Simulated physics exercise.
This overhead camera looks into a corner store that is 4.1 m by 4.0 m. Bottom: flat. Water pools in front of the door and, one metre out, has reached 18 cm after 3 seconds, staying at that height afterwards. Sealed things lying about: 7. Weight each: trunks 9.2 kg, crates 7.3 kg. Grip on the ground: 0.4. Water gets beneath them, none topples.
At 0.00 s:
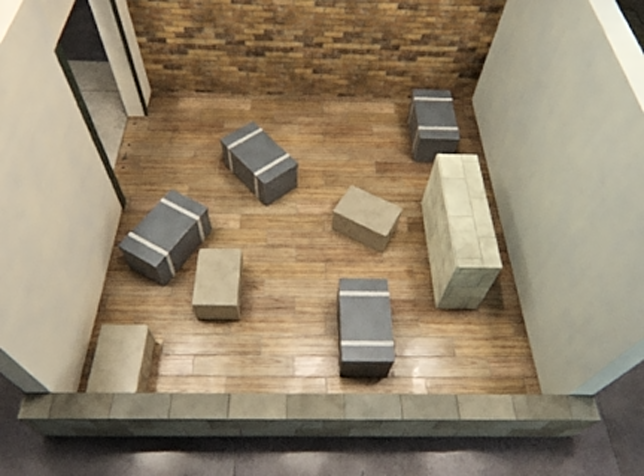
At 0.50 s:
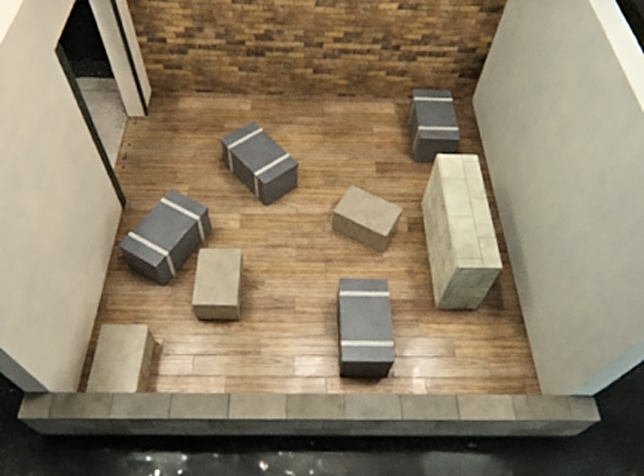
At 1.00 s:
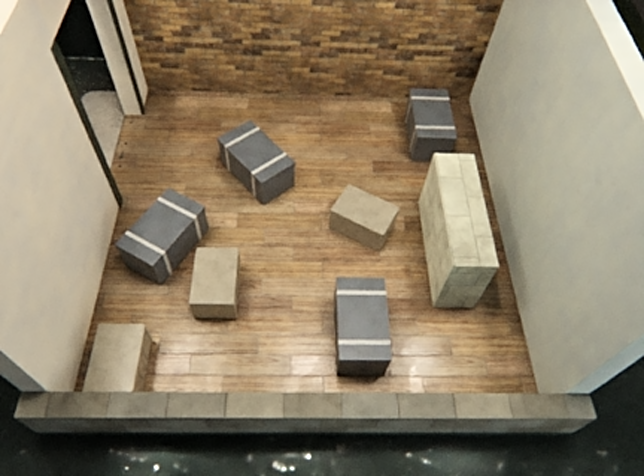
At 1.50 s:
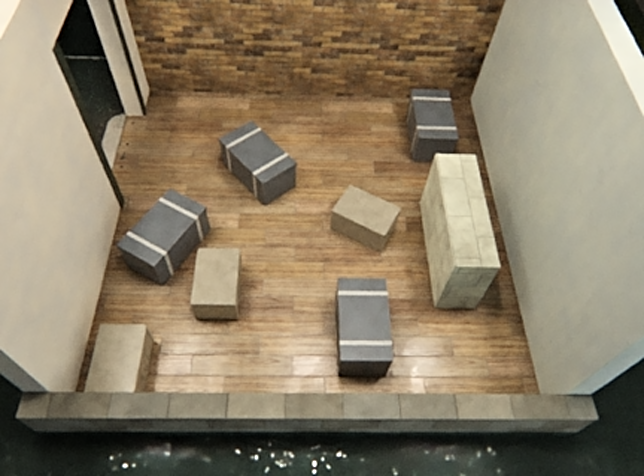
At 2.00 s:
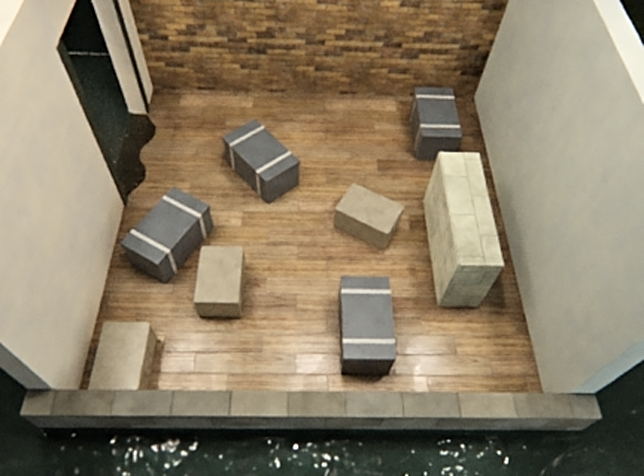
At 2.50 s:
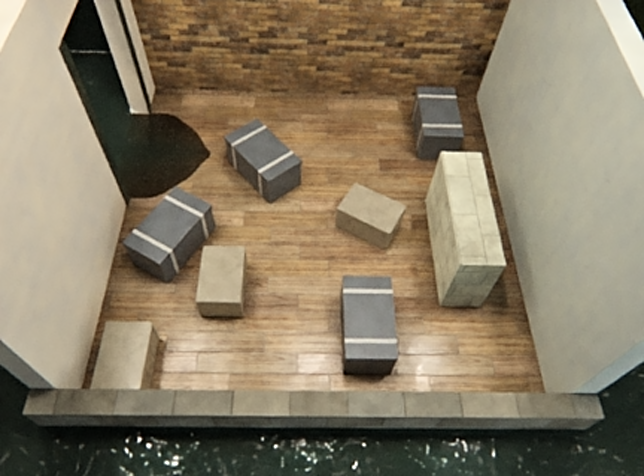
Dark water spread outside the walls of a small room with a wooden floor, then crept in through the doorway at the upper left, while the scattered boxes and blocks stayed where they were.
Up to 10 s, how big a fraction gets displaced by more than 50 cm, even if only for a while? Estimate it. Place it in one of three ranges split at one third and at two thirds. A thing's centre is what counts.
Range: The middle, one to two thirds.
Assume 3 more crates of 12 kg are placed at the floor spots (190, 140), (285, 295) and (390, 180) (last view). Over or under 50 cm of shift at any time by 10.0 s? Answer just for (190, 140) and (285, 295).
Note: Item 1 above threshold; item 2 below threshold.
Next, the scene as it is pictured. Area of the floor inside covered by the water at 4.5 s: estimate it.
I'd put it close to 7.0 m2.
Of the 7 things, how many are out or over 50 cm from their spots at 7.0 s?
The number I get is 1.
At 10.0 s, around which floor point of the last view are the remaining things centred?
I'd put it close to (304, 273) in the last view.
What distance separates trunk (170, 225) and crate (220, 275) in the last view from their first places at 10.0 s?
In that order: 10 cm, 0 cm.
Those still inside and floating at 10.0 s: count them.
At that time the total is 4.
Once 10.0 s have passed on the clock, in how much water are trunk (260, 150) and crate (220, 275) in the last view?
Roughly 11 and 2 cm.
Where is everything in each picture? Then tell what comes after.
A trunk at (366, 318) rests on the ground; a crate at (218, 276), on the bottom; 0.0 m2 under water; 0 of 7 have shifted, in the first picture.
A trunk at (366, 318) rests on the ground; a crate at (218, 276), on the bottom; water covers 0.0 m2; 0 of 7 have shifted, in the second picture.
A trunk at (363, 317) rests on the ground; a crate at (215, 275), on the bottom; 0.0 m2 under water; 0 of 7 have shifted, in the third picture.
A trunk at (364, 317) rests on the ground; a crate at (216, 275), on the bottom; water covers 0.0 m2; 0 of 7 have shifted, in the fourth picture.
A trunk at (368, 316), on the bottom; a crate at (219, 273) rests on the ground; water covers 0.1 m2; 0 of 7 have shifted, in the fifth picture.
A trunk at (369, 315), on the bottom; a crate at (221, 273) rests on the ground; 0.7 m2 under water; 0 of 7 have shifted, in the sixth picture.
After 3.5 s 0 of 7 are over 50 cm from their spots; 0 afloat.
After 4.5 s 1 of 7 are over 50 cm from their spots; 0 afloat.
After 7.0 s 1 of 7 are over 50 cm from their spots; 3 afloat.
After 10.0 s 3 of 7 are over 50 cm from their spots, and 3 have been at some point; 4 afloat.
